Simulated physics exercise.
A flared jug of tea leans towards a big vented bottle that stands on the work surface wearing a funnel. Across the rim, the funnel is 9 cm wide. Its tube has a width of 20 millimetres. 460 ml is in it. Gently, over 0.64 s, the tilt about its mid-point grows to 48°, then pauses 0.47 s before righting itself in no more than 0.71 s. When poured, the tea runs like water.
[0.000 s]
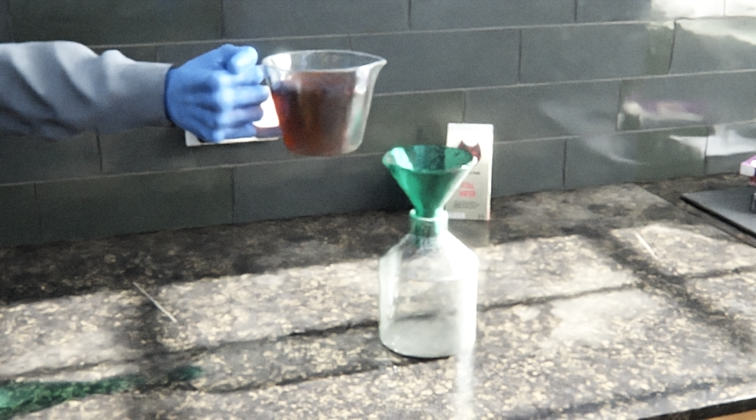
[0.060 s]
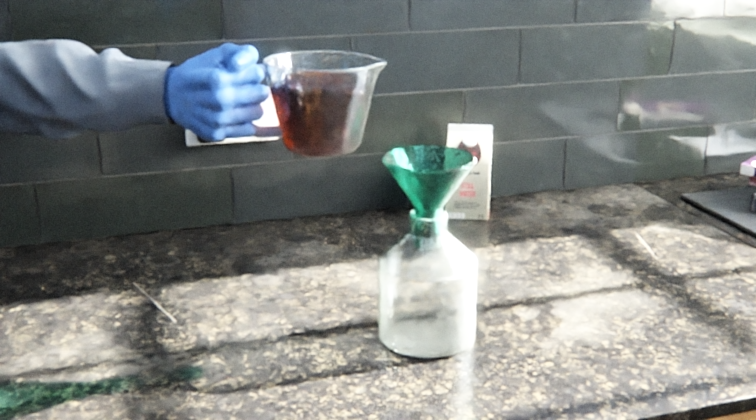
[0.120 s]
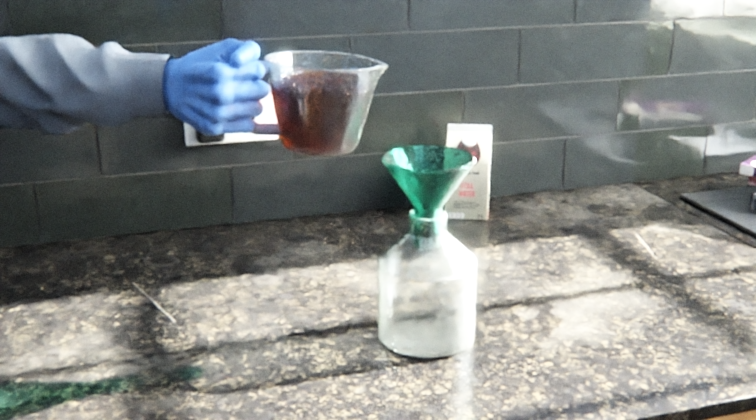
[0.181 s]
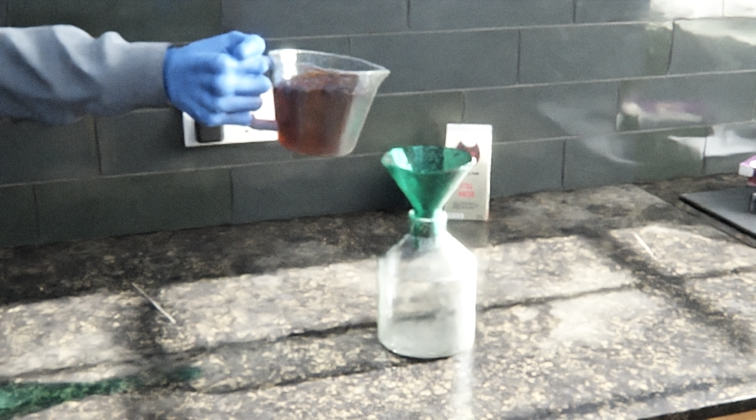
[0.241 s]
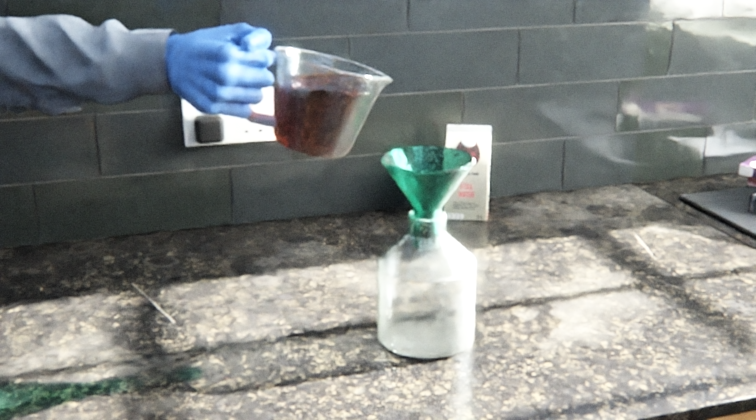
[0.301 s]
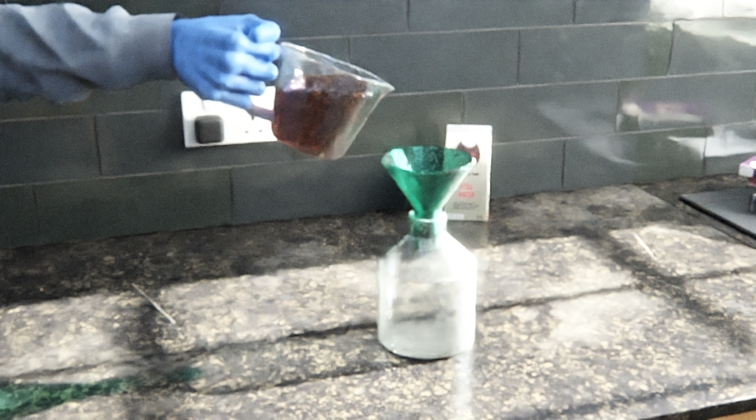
On a sunlit stone worktop, a blue-gloved hand gradually tilting a clear jug of tea rightward above a green funnel in a bottle.
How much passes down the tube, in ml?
I would say 230 ml or thereabouts.
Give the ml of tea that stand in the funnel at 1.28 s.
It comes to roughly 50 ml.
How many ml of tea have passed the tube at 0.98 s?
Looks to be around 100 ml.
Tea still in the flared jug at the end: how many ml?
Liquid remaining: Approx. 230 ml.
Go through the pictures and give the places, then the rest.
In the first picture, it leans 0°; its right rim is at (385, 59); the tea meets the walls at (280, 82) and (356, 77); the funnel's rim runs from (389, 166) to (468, 159).
In the second picture, it leans 1°; its right rim is at (386, 60); the tea meets the walls at (284, 83) and (355, 78).
In the third picture, it leans 4°; its right rim is at (387, 64); the tea meets the walls at (284, 82) and (356, 79).
In the fourth picture, it leans 9°; its right rim is at (389, 70); the tea meets the walls at (284, 82) and (360, 80).
In the fifth picture, it leans 15°; its right rim is at (392, 78); the tea meets the walls at (287, 84) and (365, 81).
In the sixth picture, it leans 22°; its right rim is at (394, 87); the tea meets the walls at (287, 88) and (372, 83).
Then, 0.69 s in, the tilt is 48° and 30 ml has passed the tube, 50 ml is in the funnel, 335 ml in the flared jug and 0 ml has missed.
Then, 0.98 s in, the tilt is 48° and 100 ml has passed the tube, 80 ml is in the funnel, 260 ml in the flared jug and 0 ml has missed.
Then, 1.28 s in, the tilt is 42° and 170 ml has passed the tube, 50 ml is in the funnel, 230 ml in the flared jug and 0 ml has missed.
Then, 1.61 s in, the tilt is 10° and 225 ml has passed the tube, 10 ml is in the funnel, 230 ml in the flared jug and 0 ml has missed.
Finally, 230 ml has passed the tube, 0 ml is in the funnel, 230 ml in the flared jug and 0 ml has missed.
